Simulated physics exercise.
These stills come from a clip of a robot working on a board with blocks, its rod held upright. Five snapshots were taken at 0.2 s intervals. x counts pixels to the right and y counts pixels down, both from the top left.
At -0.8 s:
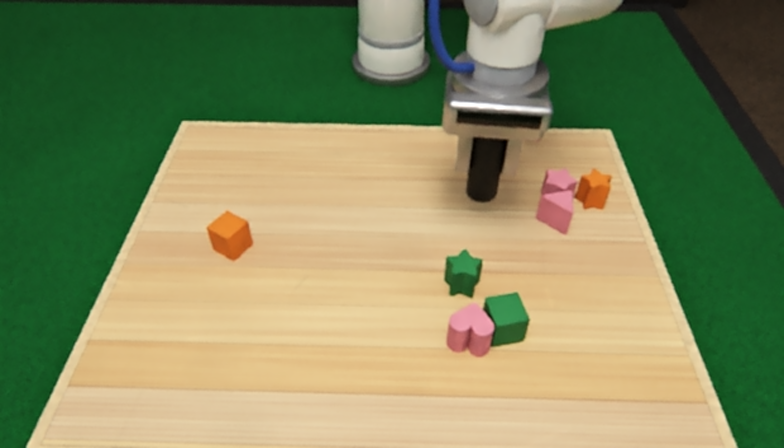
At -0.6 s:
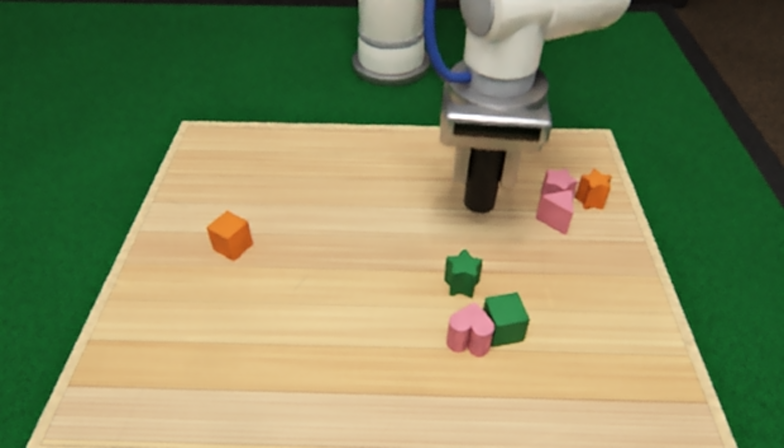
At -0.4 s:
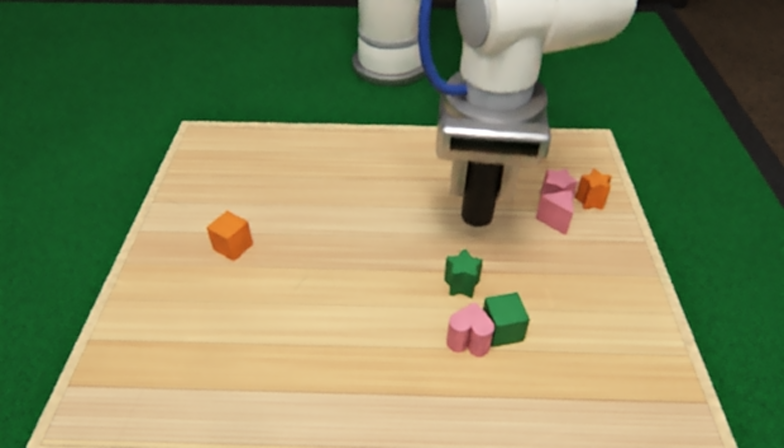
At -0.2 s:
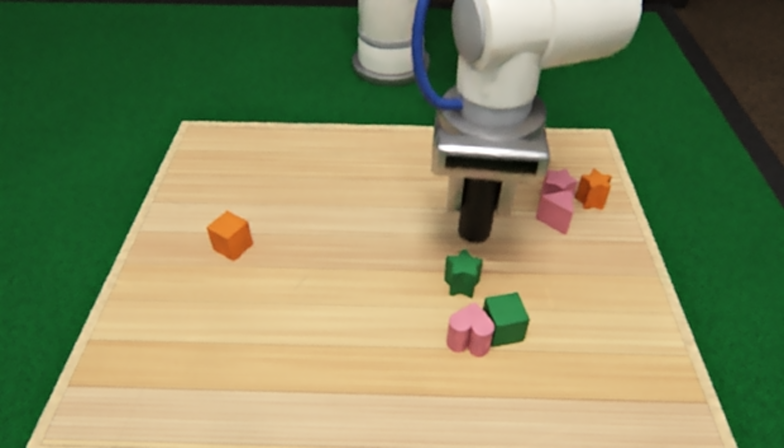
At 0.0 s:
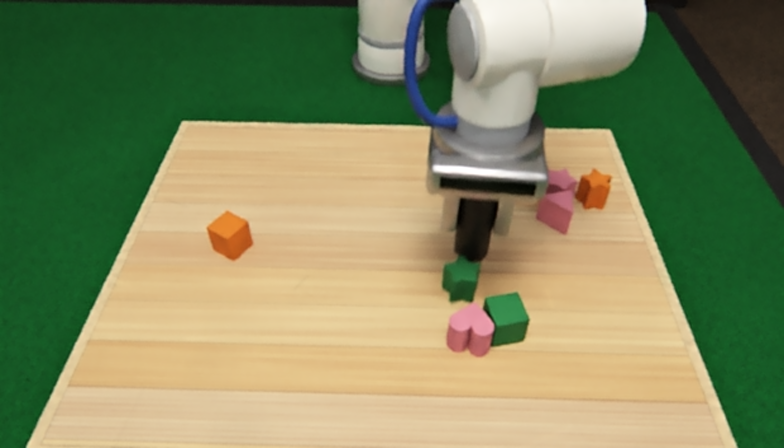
On a wooden board, a robot arm moving its black rod toward the viewer and nudging a green star block slightly.
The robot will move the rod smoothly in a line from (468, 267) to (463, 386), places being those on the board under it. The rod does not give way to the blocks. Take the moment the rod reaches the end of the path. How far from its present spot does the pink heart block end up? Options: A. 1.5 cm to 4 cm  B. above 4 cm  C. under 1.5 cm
I'll go with B - above 4 cm.
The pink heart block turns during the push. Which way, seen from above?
The block spins anticlockwise.
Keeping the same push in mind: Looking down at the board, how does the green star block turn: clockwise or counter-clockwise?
Seen from overhead, it turns clockwise.
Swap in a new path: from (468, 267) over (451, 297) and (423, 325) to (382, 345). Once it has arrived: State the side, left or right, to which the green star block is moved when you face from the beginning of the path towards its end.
It goes toward the left-hand side.
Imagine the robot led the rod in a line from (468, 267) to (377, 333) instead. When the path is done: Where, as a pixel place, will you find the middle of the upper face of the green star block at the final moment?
At the end it should sit near (446, 296).
The first path, step by step. One third of the way, rod (470, 286); green star block (454, 301); pink heart block (476, 327), turned 15° clockwise.
Two thirds of the way, rod (469, 326); green star block (438, 330), turned 35° clockwise; pink heart block (477, 357), turned 15° anticlockwise; green square block (511, 320), turned 55° anticlockwise.
At the end, rod (466, 370); green star block (433, 340), turned 75° clockwise; pink heart block (485, 405), turned 40° anticlockwise; green square block (511, 320), turned 55° anticlockwise.
